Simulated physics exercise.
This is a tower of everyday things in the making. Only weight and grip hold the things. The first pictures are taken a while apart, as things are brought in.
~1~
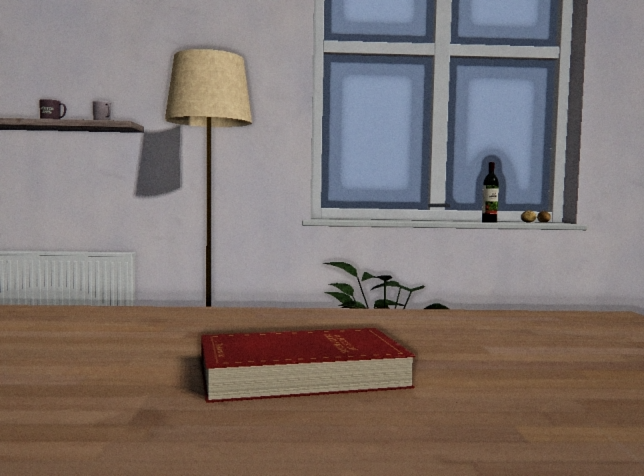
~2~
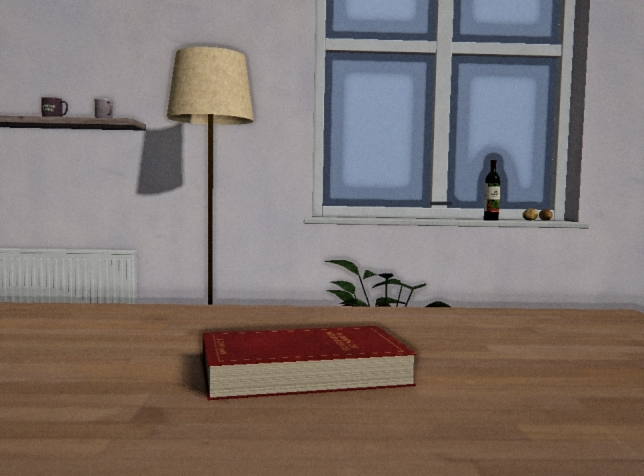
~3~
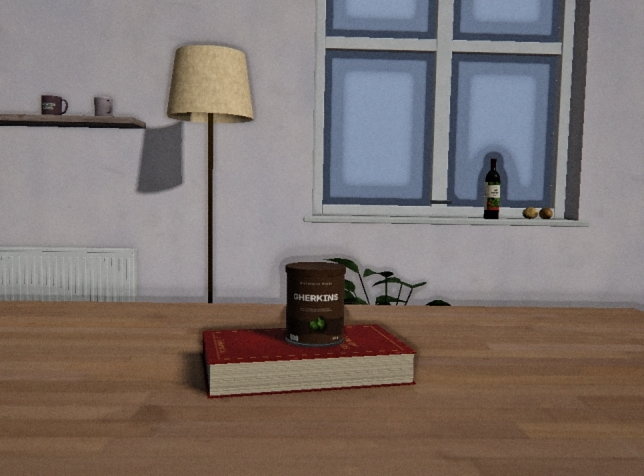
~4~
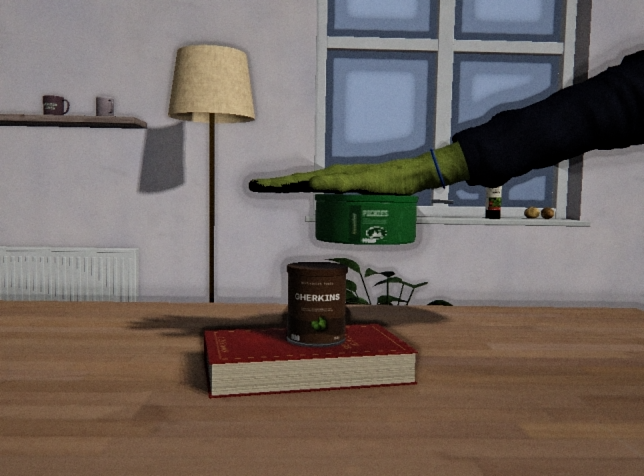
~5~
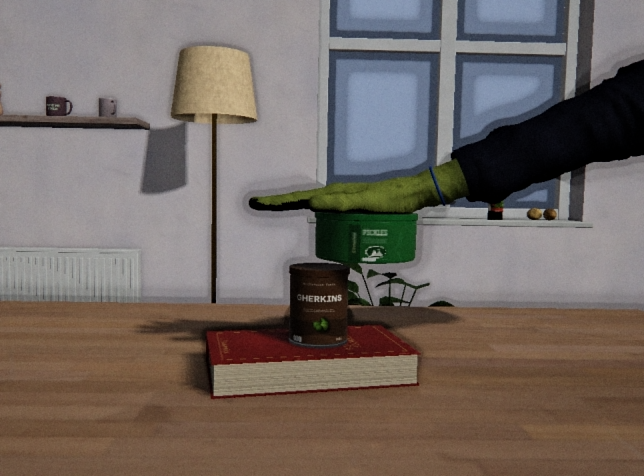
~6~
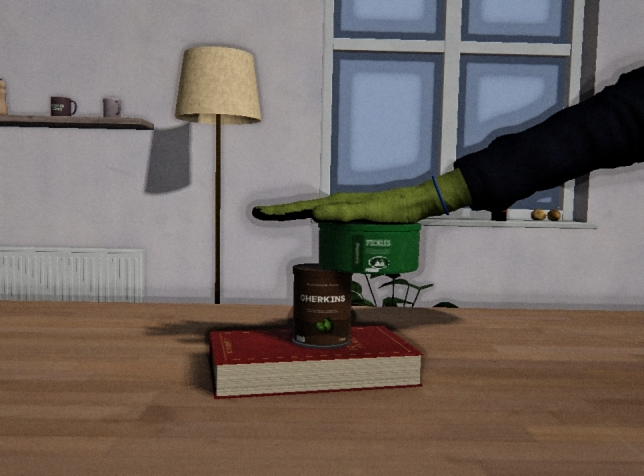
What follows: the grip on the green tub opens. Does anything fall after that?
It gives way.
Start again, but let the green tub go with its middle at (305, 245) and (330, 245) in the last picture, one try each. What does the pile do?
First, it stays up; second, it holds.
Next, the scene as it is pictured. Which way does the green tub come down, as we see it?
To the right.
Then, 0.30 s on from there, green tub now fallen.
Then, 0.50 s on from there, things are still on the move.
Then, 0.60 s on from there, as before.
Then, 0.90 s on from there, nothing new.
In the end, fallen, green tub; the other 2 unmoved. At the end, from the last picture's camera, green tub near (498, 360). The pile loses its balance.
